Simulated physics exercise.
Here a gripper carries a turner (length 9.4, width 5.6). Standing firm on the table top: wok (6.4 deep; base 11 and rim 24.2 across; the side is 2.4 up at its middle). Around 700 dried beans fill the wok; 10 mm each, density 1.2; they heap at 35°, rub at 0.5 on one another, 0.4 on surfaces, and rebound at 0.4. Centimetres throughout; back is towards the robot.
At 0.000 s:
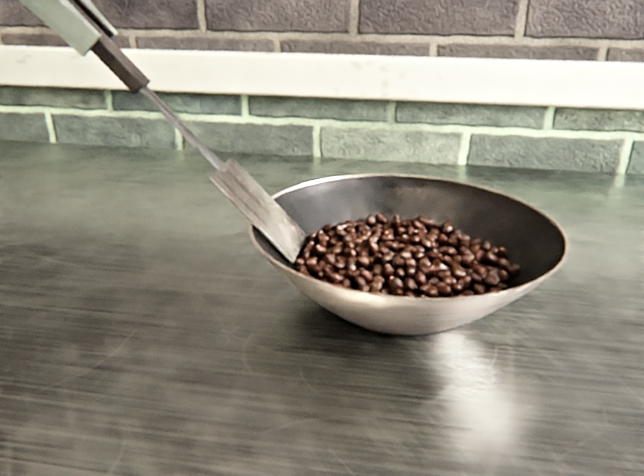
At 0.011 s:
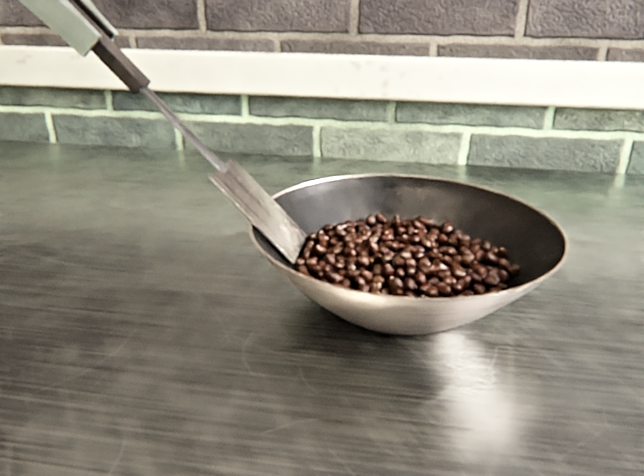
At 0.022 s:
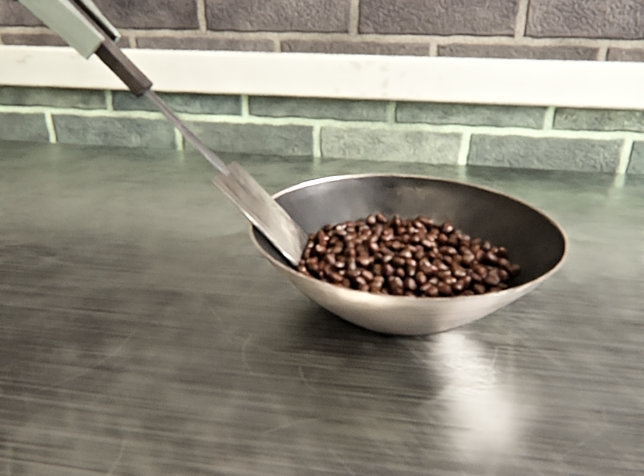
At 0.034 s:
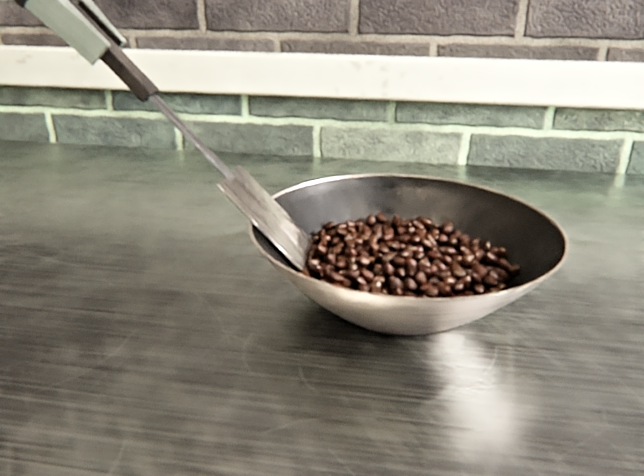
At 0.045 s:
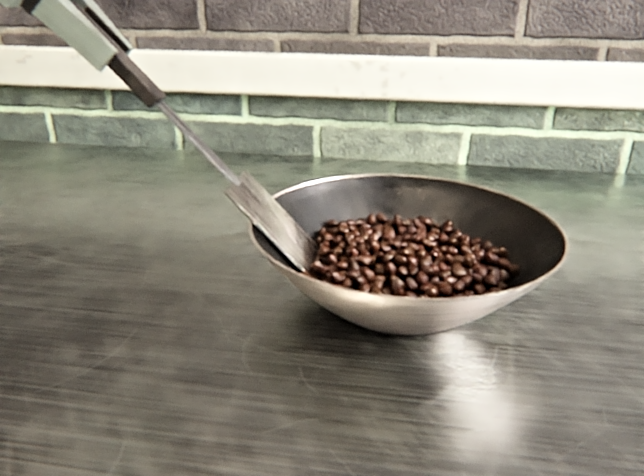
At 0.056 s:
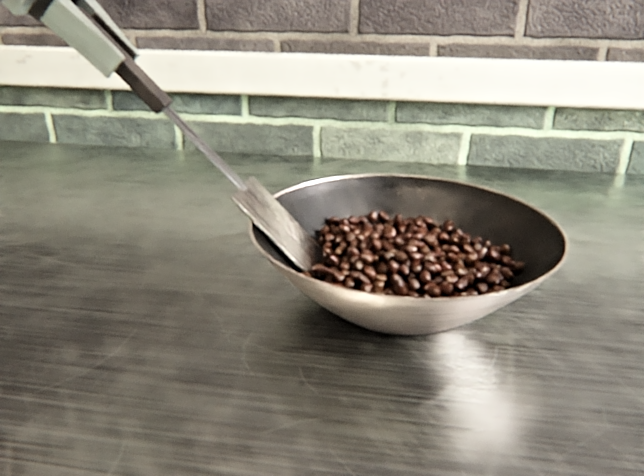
A gripper held a metal turner against the left inside edge of a wok of dark, shiny beans, then slid it slightly down and to the right, nudging the nearest beans a little.
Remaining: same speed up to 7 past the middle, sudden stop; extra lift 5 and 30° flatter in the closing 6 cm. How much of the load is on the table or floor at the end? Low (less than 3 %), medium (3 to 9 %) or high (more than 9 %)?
A medium share, 3 to 9 %, ends on the table or floor.
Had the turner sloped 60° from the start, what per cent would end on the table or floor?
It would be near 5 per cent.
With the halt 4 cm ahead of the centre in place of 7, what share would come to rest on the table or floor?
It would be near 0 per cent.
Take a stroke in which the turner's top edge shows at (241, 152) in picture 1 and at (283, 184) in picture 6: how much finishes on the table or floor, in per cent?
Some 20 per cent.
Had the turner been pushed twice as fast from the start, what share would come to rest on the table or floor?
Then about 20 per cent.
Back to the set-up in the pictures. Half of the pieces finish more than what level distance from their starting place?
Some 3 cm.
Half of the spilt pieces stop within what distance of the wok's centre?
Roughly 18 cm.
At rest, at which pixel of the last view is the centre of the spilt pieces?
Near (604, 305).
By 0.17 s, sloping 46°, highest piece 7 above the table; 704 in the wok.
By 0.28 s, sloping 34°, highest piece 7 above the table; 701 in the wok, 3 on the blade or in flight.
By 0.53 s, sloping 16°, highest piece 8 above the table; 673 in the wok, 19 on the table or floor, 12 on the blade or in flight.
By 1.58 s, sloping 16°, highest piece 8 above the table; 669 in the wok, 35 on the table or floor.
Final count, 669 in the wok, 35 on the table or floor. That is 5 % on the table or floor.
